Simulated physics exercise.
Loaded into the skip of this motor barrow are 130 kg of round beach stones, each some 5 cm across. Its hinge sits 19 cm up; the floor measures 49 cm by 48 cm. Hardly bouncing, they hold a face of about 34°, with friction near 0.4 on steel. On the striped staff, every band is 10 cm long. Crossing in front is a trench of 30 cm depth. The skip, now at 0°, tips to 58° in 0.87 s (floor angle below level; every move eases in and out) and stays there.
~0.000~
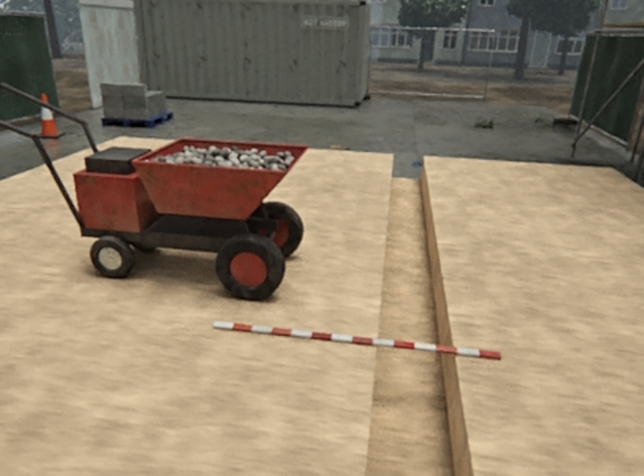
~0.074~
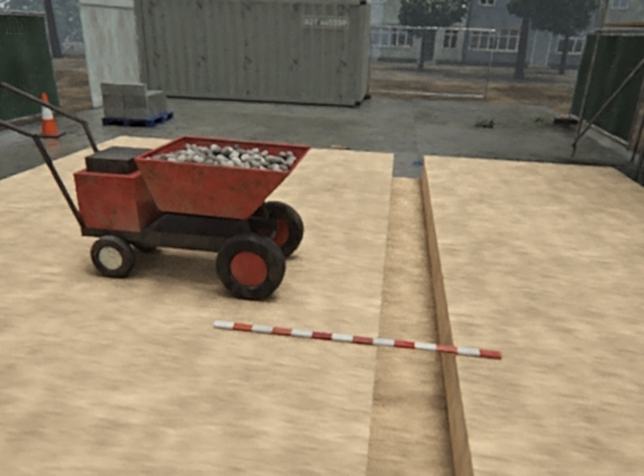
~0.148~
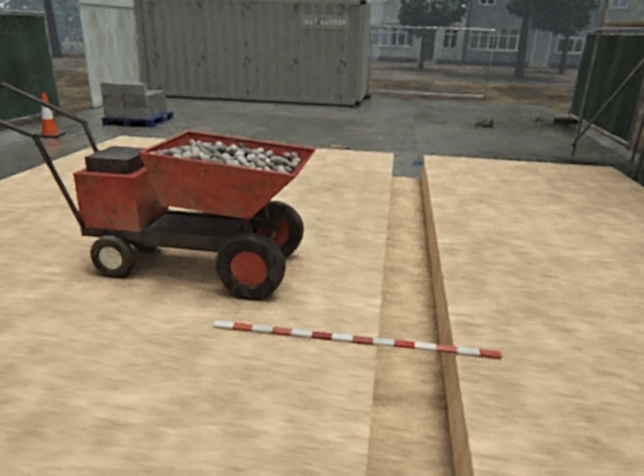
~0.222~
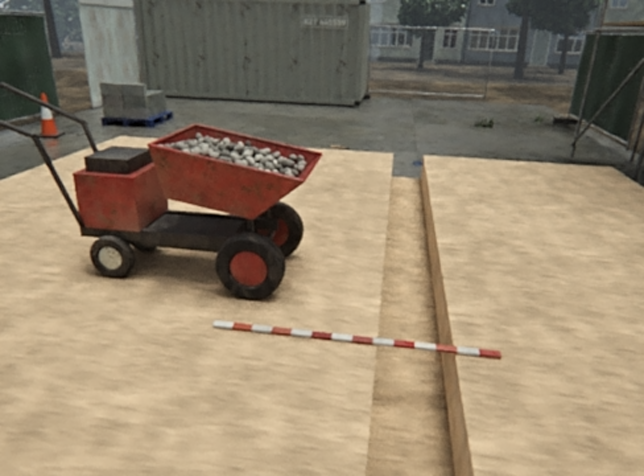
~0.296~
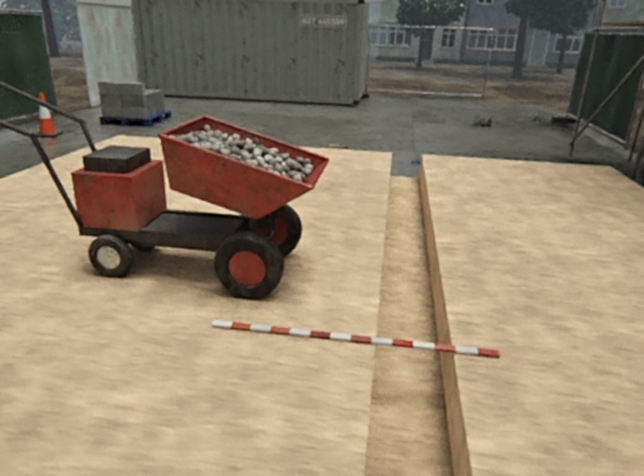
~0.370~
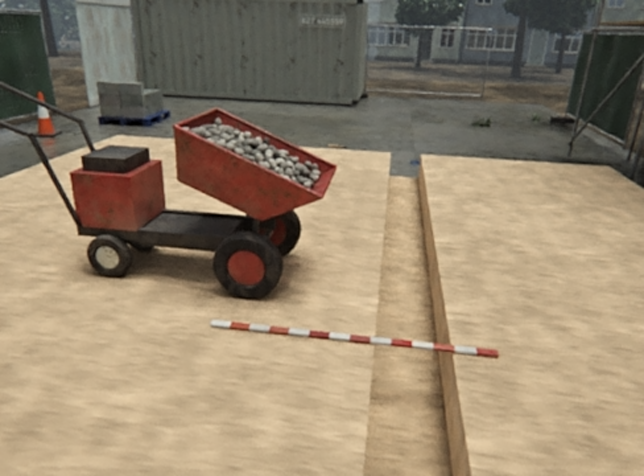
At the start, a red motor barrow loaded with rounded grey stones stands on pale boards, left of a trench with a red-and-white striped staff in front. Its skip then tilts gradually forward to the right, the rear rising steadily, while the stones ride inside and the wheels stay put.
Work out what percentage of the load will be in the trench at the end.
It comes to roughly 81 percent of the load.
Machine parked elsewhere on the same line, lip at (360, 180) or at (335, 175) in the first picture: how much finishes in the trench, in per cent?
Roughly 35 in a hundred, then 60 in a hundred.
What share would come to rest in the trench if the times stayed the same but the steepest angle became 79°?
Share in trench: Approx. 90%.
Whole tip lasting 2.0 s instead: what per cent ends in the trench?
Close to 80 per cent then.
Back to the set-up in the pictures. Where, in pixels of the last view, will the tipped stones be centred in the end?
(404, 319).
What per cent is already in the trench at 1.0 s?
Roughly 10% by that time.
After 0.6 s the floor is at 49°; 100 % in the skip; the foremost stones are at (341, 215).
After 1.0 s the floor is at 58°; 80 % in the skip, 8 % short of the trench, 12 % in the trench; the foremost stones are at (413, 300).
After 1.3 s the floor is at 58°; 42 % in the skip, 7 % short of the trench, 50 % in the trench, 1 % past the trench; the foremost stones are at (471, 300).
After 3.3 s the floor is at 58°; 8 % in the skip, 10 % short of the trench, 81 % in the trench, 1 % past the trench; the foremost stones are at (525, 305).
